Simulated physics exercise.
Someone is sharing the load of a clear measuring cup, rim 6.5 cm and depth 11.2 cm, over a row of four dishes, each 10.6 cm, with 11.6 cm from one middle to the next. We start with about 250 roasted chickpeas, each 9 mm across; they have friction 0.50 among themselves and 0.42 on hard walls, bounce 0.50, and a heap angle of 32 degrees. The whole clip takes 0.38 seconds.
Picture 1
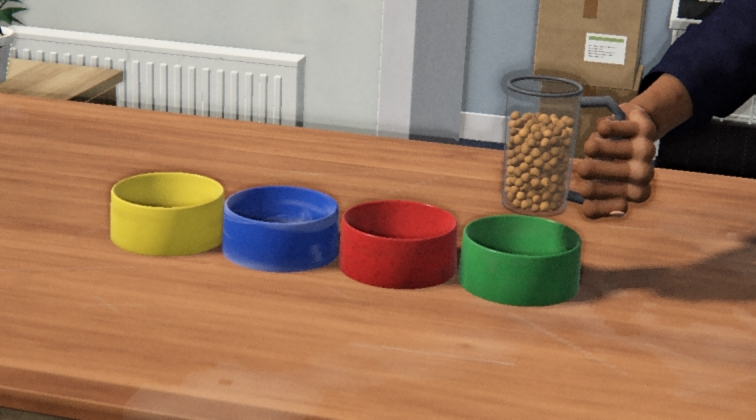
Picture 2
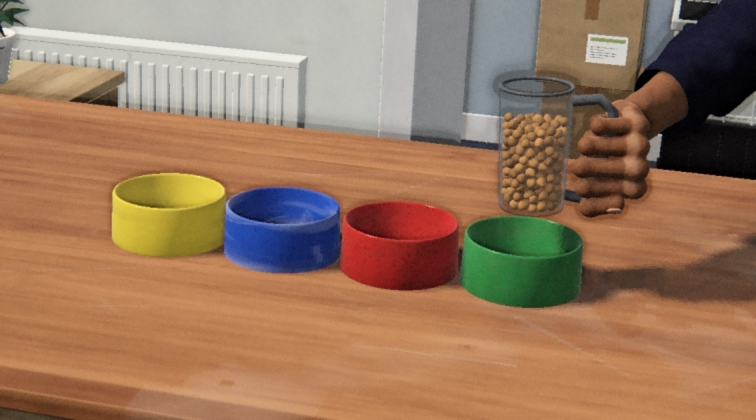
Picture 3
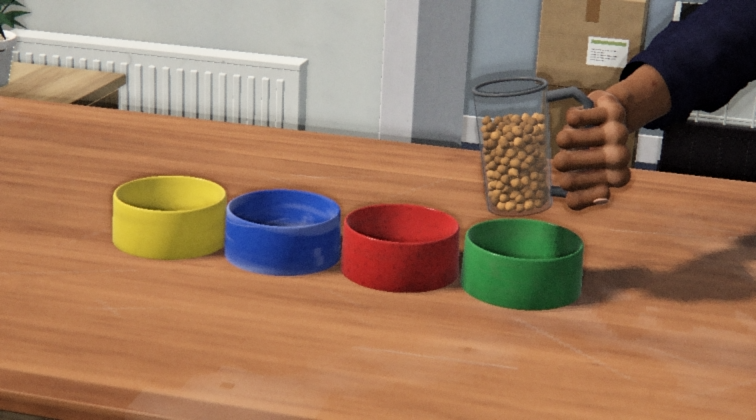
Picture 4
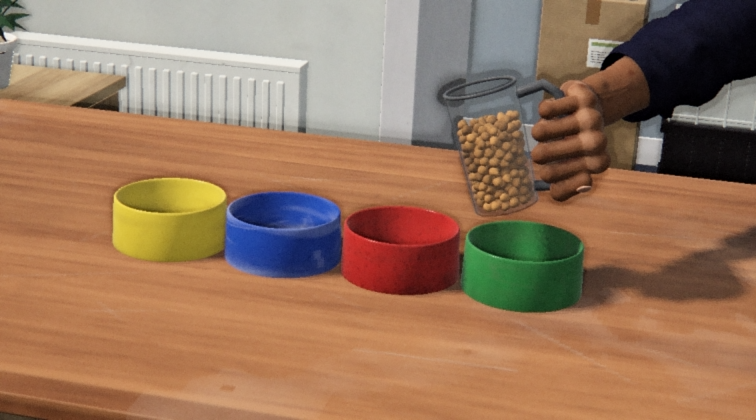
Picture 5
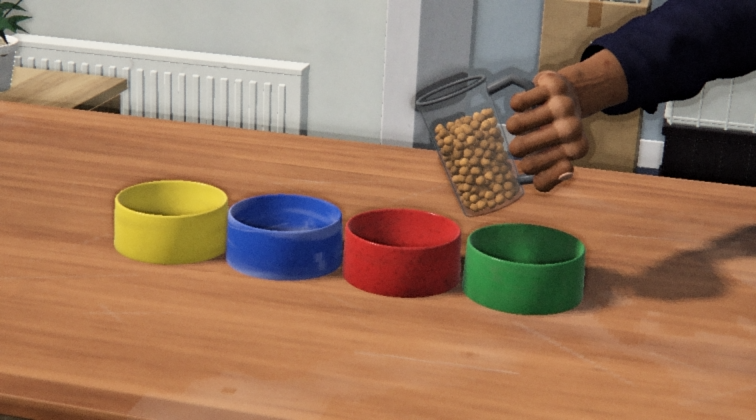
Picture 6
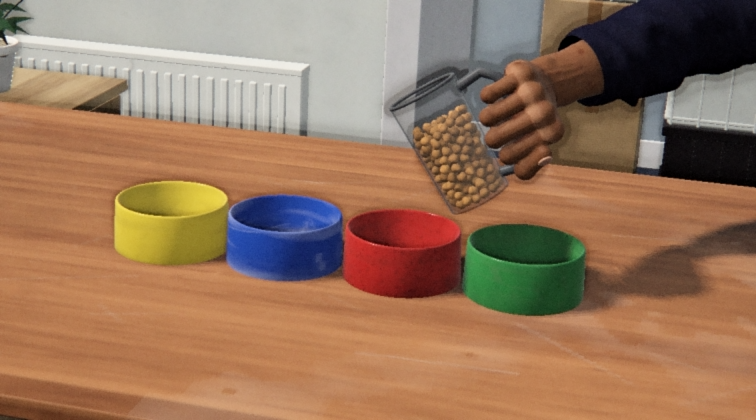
A hand in a dark sleeve holds a clear measuring cup of roasted chickpeas upright above the right end of a wooden table, seen from slightly above, with a white radiator and cardboard box behind. Four empty dishes, yellow, blue, red and green, sit in a row from left to right. The hand moves the cup leftward while steadily tilting its rim to the left, as the view shifts very slightly.
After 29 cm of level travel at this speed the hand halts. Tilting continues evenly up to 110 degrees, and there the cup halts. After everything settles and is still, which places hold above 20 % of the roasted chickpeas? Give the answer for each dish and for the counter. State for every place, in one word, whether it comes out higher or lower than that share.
Red dish: Lower, blue dish: Lower, green dish: Lower, yellow dish: Higher, counter: Lower.
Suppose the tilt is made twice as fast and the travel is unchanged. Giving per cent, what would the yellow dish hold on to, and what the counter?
Shares: Yellow at 70; counter at 0.
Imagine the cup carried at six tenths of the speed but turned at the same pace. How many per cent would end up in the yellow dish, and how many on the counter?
Shares - yellow 60, counter 10.
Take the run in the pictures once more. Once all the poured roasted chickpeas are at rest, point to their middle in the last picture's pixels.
At about (167, 225).
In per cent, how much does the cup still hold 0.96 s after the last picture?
It should be near 55 per cent.
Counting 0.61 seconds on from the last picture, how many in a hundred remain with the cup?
About 100 per cent.
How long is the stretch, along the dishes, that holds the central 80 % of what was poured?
Spread: Around 6 cm.
Then, 0.36 s after the last picture, tilt 70 degrees; cup holds 100 %.
Then, 0.61 s after the last picture, tilt 96 degrees; cup holds 100 %.
Then, 0.96 s after the last picture, tilt 110 degrees; cup holds 55 %, yellow 45 %.
In the end, red 0 %, blue 0 %, green 0 %, yellow 100 %, counter 0 %.
